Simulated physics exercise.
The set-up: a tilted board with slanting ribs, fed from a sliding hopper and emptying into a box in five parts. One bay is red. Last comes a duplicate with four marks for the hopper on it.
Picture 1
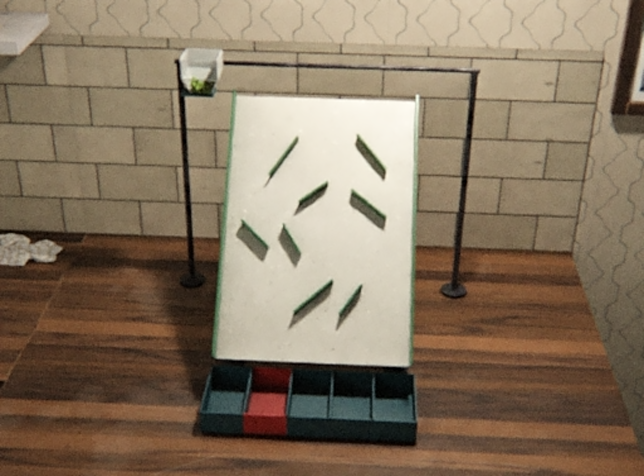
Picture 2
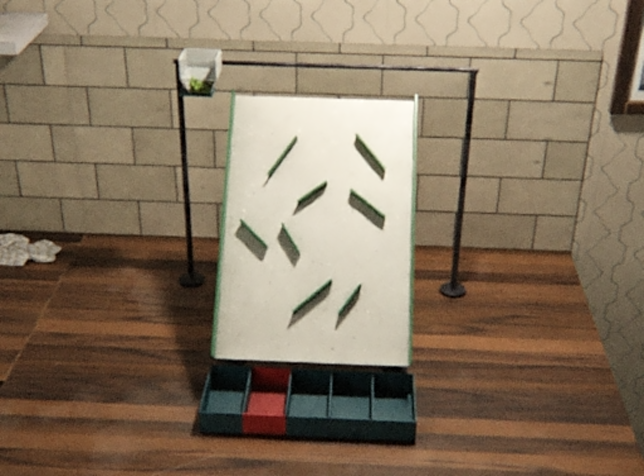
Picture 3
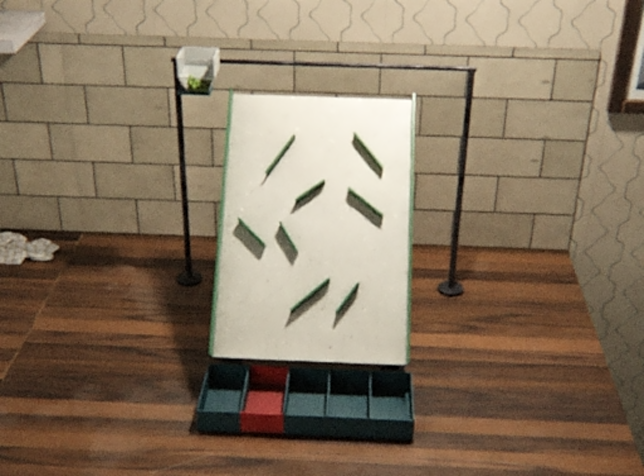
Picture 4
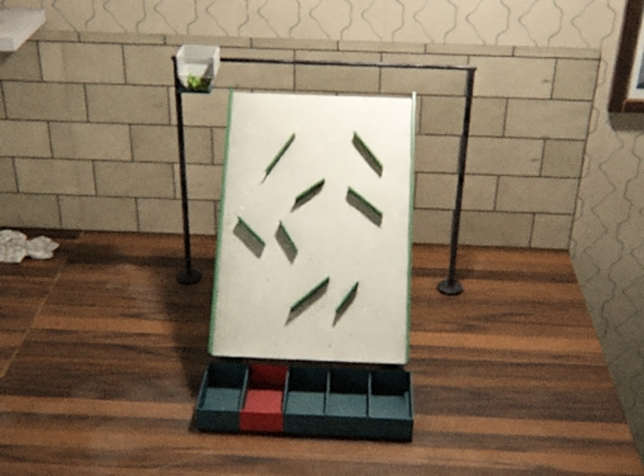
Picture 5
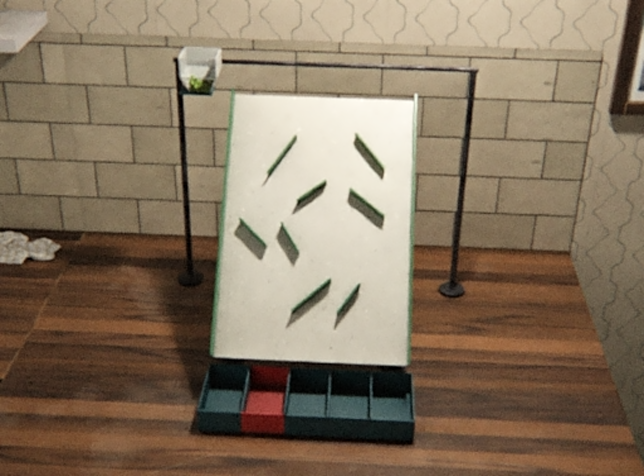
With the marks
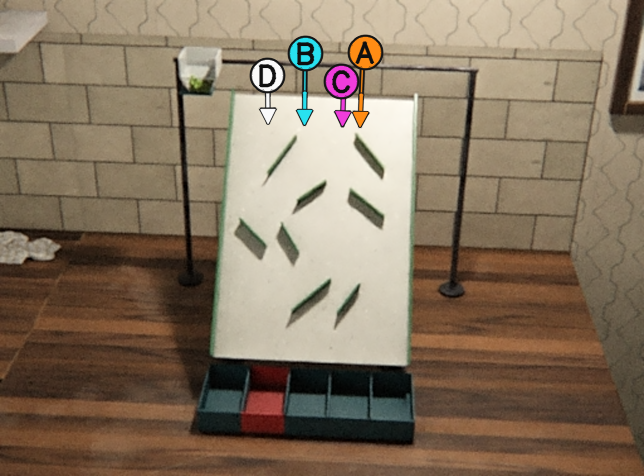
The clip shows a pale tilted board with slanting green ribs above a five-part box with one red bay, while a small hopper holding green contents stays at the upper left; nothing moves apart from a slight shift in the view.
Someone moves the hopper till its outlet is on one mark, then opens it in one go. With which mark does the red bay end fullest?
Mark B does it best.
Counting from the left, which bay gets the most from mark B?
The second from the left.
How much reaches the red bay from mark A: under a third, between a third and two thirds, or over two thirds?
It is under a third.
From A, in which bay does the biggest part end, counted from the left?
The fifth from the left.
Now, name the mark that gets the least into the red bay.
That would be A.
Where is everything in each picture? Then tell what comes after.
In the first frame, hopper near (203, 85), dried peas, door shut.
In the second frame, ribs (268, 174) to (296, 135), (356, 133) to (385, 168), (297, 201) to (327, 181).
In the third frame, ribs (348, 187) to (383, 215), (238, 217) to (265, 245), (280, 221) to (297, 251).
In the fourth frame, ribs (290, 308) to (329, 277), (336, 310) to (358, 281).
In the fifth frame, red bay near (263, 422), number 2 of 5 from the left.
On the marked copy, mark A meets the board at (360, 121); mark B meets the board at (304, 119); mark C meets the board at (342, 120); mark D meets the board at (268, 118).
Choosing A, a small share in the red bay, the bulk in other bays.
Choosing B, close to two thirds in the red bay, close to a third in other bays, only a few outside the box.
Choosing C, close to a third in the red bay, close to two thirds in other bays.
Choosing D, close to half in the red bay, close to half in other bays.
